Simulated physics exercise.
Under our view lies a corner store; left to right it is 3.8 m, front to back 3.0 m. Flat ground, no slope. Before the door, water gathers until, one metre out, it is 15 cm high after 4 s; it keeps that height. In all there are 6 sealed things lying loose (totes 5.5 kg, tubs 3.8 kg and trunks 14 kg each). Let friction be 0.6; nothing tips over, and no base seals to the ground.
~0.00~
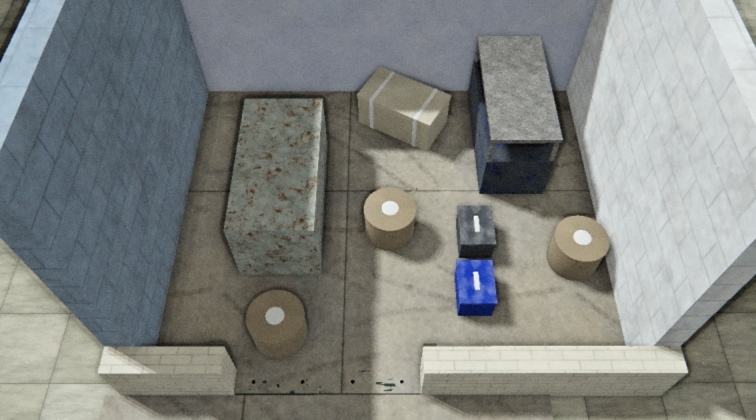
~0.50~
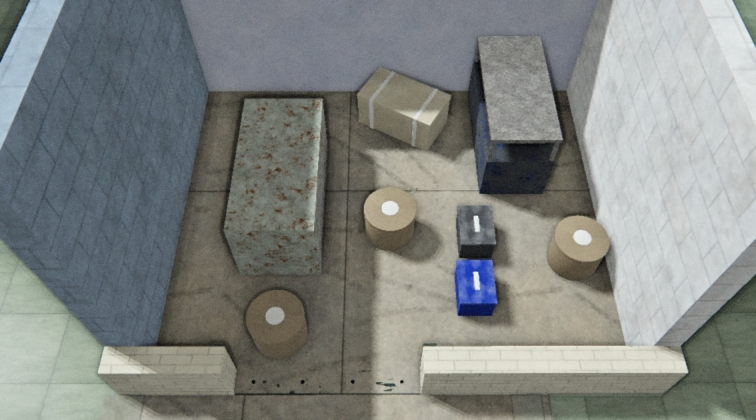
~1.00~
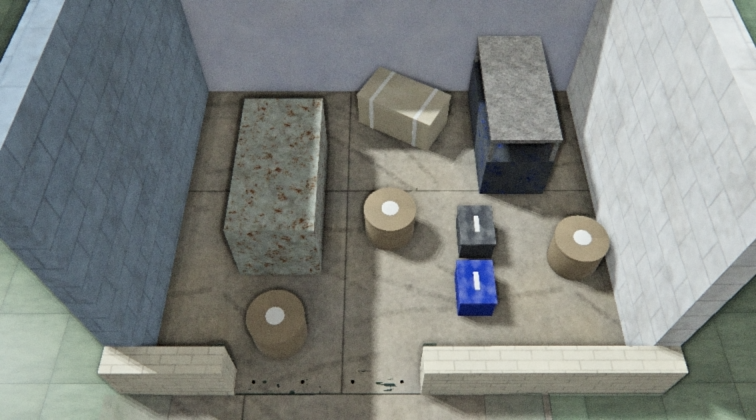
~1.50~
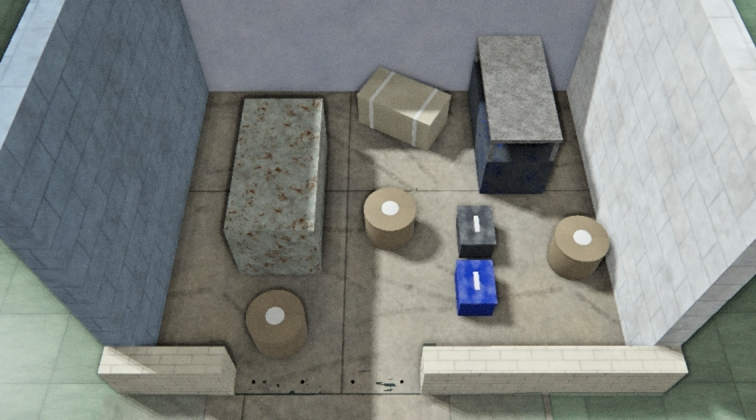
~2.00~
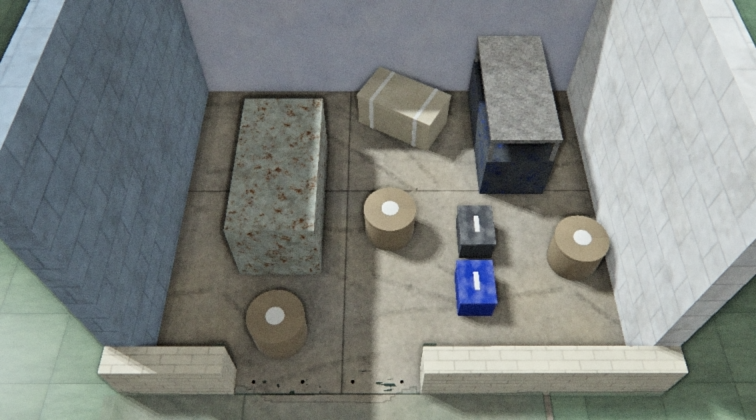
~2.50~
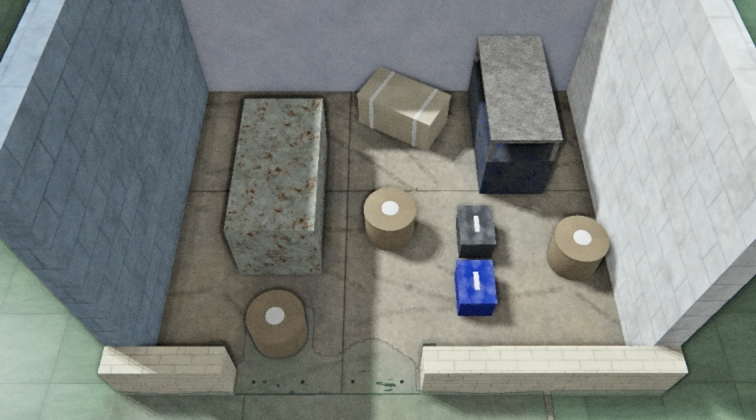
A small walled store with an open doorway at the front is seen from high above through a camera that stays still. A long speckled counter stands on the left, a grey-topped dark unit and a strapped tan box at the back, with three round brown tubs, a black box and a blue box about the floor. The objects stay put while the paving outside turns greenish, and lastly a thin film of water spreads just inside the doorway.
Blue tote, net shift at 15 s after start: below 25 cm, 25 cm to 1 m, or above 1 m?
Expect it to be pushed part of a metre.
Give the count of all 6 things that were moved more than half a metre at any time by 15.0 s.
I count 6 of them.
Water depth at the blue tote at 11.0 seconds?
Roughly 5 cm.
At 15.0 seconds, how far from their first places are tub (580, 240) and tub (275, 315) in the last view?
Net displacement, in order: 60 cm; 60 cm.
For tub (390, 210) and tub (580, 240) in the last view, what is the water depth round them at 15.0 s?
Around 11 cm and 10 cm.
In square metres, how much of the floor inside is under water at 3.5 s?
I'd put it close to 1.5 m2.
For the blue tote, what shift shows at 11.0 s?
Roughly 20 cm.
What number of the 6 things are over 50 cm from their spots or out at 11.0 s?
Tally at that time: 5.
After 3.5 s the blue tote is near (477, 281), 0.0 m from its start, aground; 0 afloat.
After 6.8 s the blue tote is near (477, 281), 0.0 m from its start, aground; 3 afloat.
After 11.0 s the blue tote is near (500, 285), 0.2 m from its start, afloat; 5 afloat.
After 15.0 s the blue tote is near (566, 266), 0.7 m from its start, afloat; 6 afloat.
